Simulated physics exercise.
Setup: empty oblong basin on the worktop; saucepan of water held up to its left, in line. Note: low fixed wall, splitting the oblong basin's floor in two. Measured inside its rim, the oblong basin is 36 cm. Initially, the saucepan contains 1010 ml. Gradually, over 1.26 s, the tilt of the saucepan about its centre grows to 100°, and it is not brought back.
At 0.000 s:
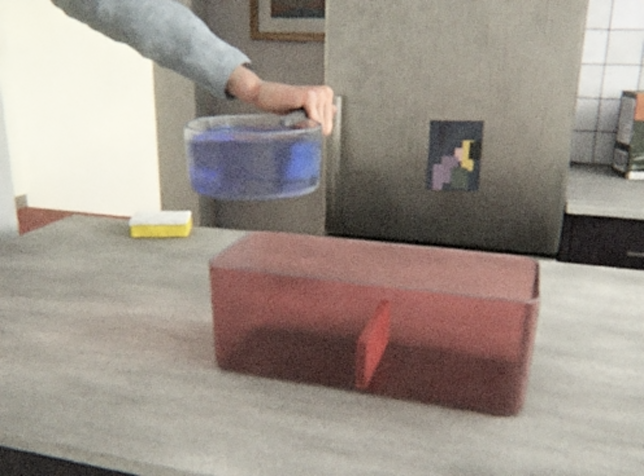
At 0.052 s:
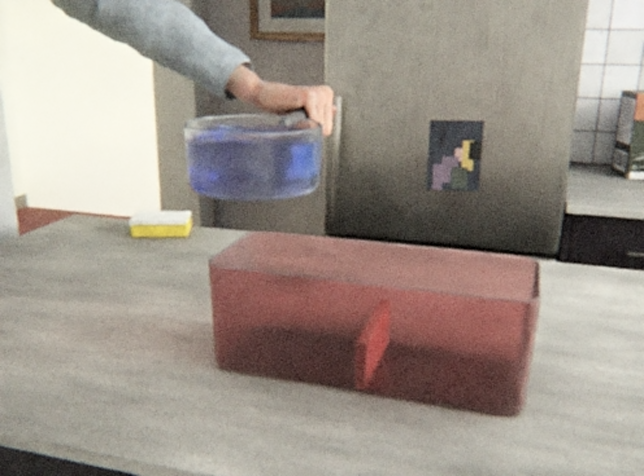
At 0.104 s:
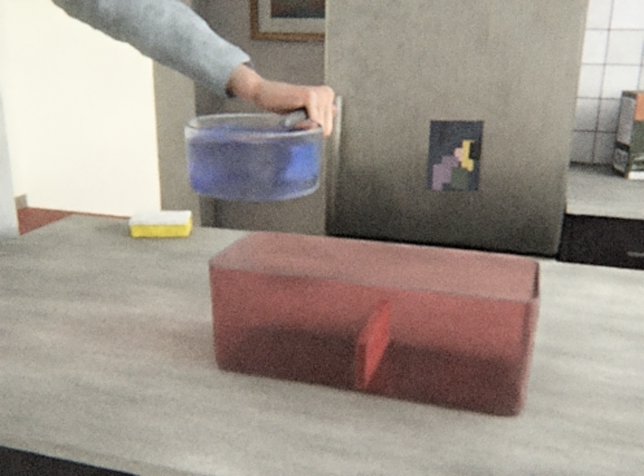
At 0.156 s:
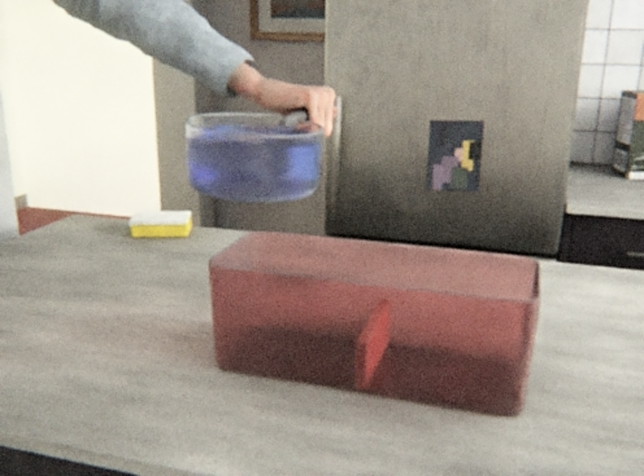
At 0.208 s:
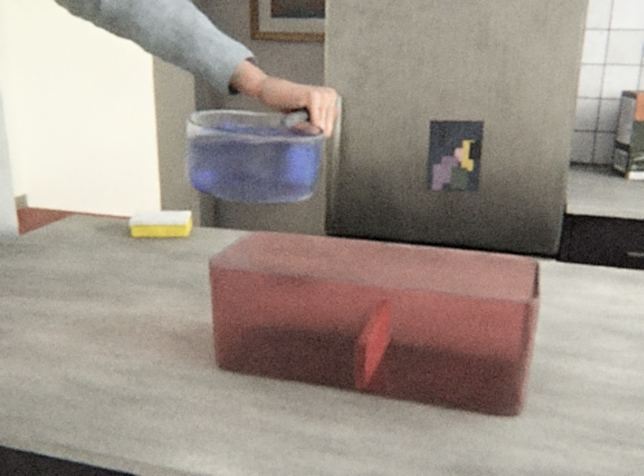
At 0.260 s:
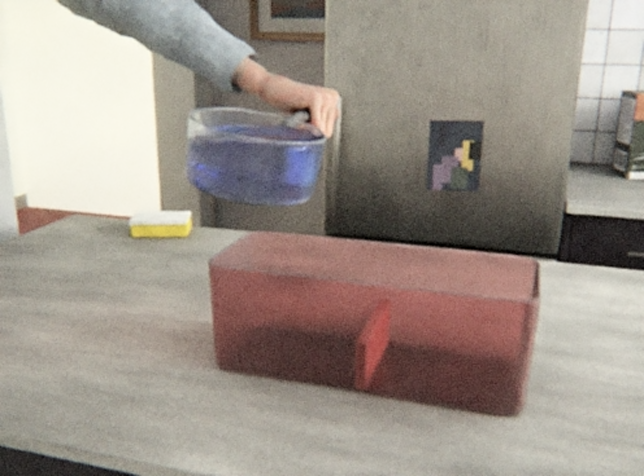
A hand holds a clear pan of blue water above a red basin, tilting it slightly right.
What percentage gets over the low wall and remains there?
46 %.
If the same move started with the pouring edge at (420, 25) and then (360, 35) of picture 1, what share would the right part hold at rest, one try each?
First 85, then 85 per cent.
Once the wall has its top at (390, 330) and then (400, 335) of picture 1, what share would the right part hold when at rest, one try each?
Around 30 and 15 percent, in that order.
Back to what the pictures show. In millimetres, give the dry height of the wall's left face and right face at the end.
Left about 32 mm, while the right is about 34 mm.
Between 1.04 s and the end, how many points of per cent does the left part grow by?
16 %.
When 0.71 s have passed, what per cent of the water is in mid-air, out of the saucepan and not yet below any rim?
Around 26 percent.
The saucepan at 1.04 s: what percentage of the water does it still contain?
12 in a hundred, give or take.
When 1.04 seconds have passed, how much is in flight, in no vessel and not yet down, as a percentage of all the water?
Around 6 percent of the liquid.
Then, 0.71 s in, the tilt is 60° and 56 per cent is still to pour, 7 is left of the wall and 10 right of it.
Then, 1.04 s in, the tilt is 93° and 11 per cent is still to pour, 37 is left of the wall and 46 right of it.
Then, 1.38 s in, the tilt is 100° and 1 per cent is still to pour, 52 is left of the wall and 46 right of it.
Then, 1.76 s in, the tilt is 100° and 0 per cent is still to pour, 54 is left of the wall and 46 right of it.
Finally, 54 per cent lies left of the wall, 46 right of it and 0 outside.
